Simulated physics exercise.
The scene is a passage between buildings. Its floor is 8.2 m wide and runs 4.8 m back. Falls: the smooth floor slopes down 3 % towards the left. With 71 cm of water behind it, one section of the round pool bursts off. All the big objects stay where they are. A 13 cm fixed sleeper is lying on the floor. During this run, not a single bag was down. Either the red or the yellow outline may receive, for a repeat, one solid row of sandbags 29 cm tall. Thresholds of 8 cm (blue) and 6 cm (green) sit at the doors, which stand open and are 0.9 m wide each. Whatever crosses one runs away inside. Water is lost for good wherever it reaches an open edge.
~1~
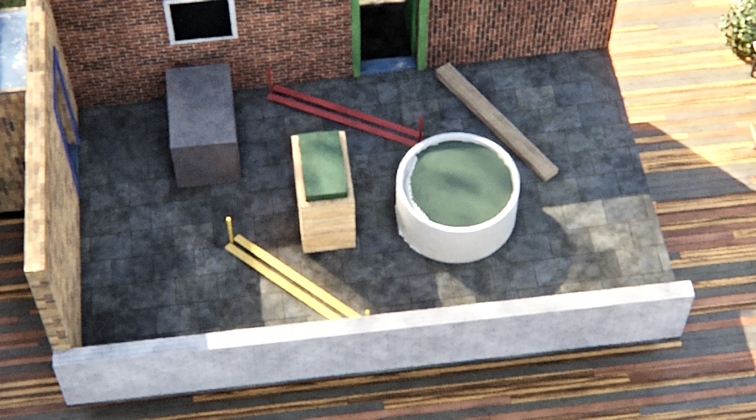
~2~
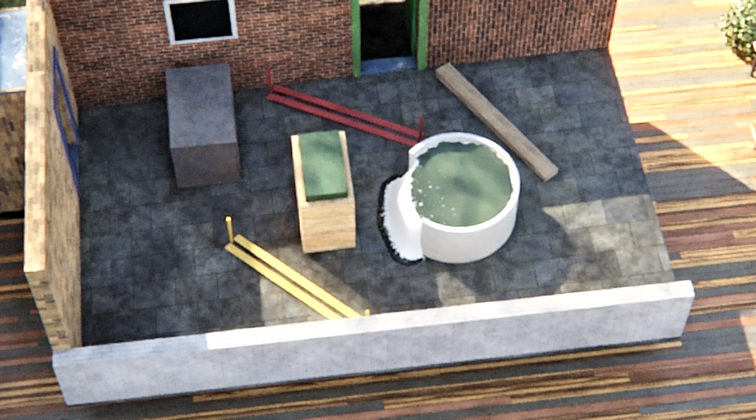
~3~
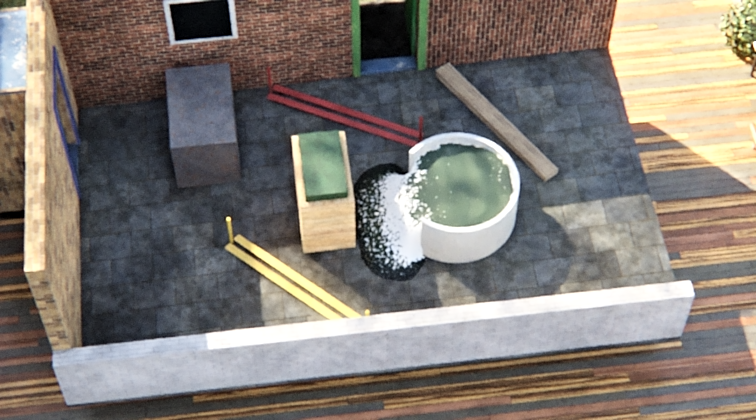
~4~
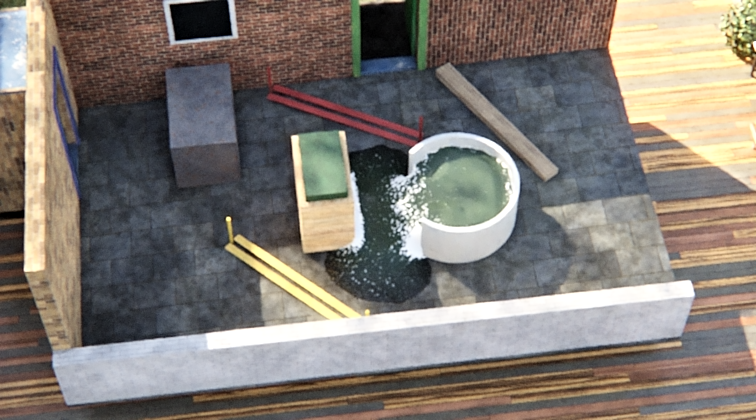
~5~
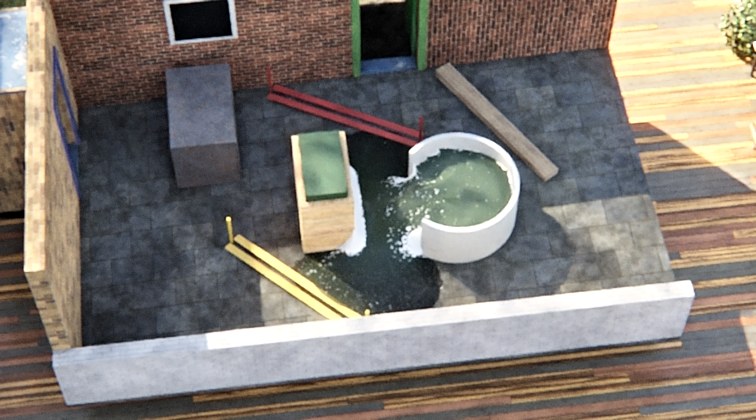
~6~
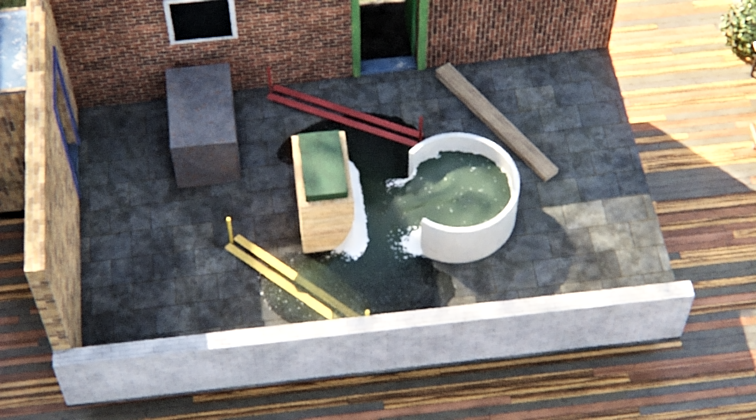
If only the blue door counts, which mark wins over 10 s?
The yellow mark.
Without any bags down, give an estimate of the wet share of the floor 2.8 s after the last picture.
55 %.
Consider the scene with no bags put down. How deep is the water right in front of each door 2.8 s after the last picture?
In centimetres, blue: 6; green: 11.
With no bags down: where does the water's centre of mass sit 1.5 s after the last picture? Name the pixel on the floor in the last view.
I'd put it at around pixel (347, 229).
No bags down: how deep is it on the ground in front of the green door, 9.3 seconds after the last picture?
Close to 1.0 cm of depth.
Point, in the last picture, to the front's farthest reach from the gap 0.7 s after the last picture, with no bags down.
Roughly at (148, 359).
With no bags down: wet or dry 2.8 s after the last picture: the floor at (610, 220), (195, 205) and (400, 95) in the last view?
Respectively: Clear, clear and covered.
Then, 0.7 s after the last picture water covers 30 % of the floor and is deepest (42 cm) near (353, 226) in the run without bags; in at the blue door, 0 L with no bags, 0 L with the row on red, 0 L on yellow.
Then, 1.5 s after the last picture water covers 35 % of the floor and is deepest (25 cm) near (353, 226) in the run without bags; in at the blue door, 0 L with no bags, 0 L with the row on red, 0 L on yellow.
Then, 2.8 s after the last picture water covers 55 % of the floor and is deepest (22 cm) near (83, 379) in the run without bags; in at the blue door, 0 L with no bags, 0 L with the row on red, 0 L on yellow.
Then, 5.3 s after the last picture water covers 70 % of the floor and is deepest (18 cm) near (79, 114) in the run without bags; in at the blue door, 22 L with no bags, 17 L with the row on red, 2 L on yellow.
Then, 9.3 s after the last picture water covers 65 % of the floor and is deepest (15 cm) near (83, 379) in the run without bags; in at the blue door, 75 L with no bags, 83 L with the row on red, 5 L on yellow.
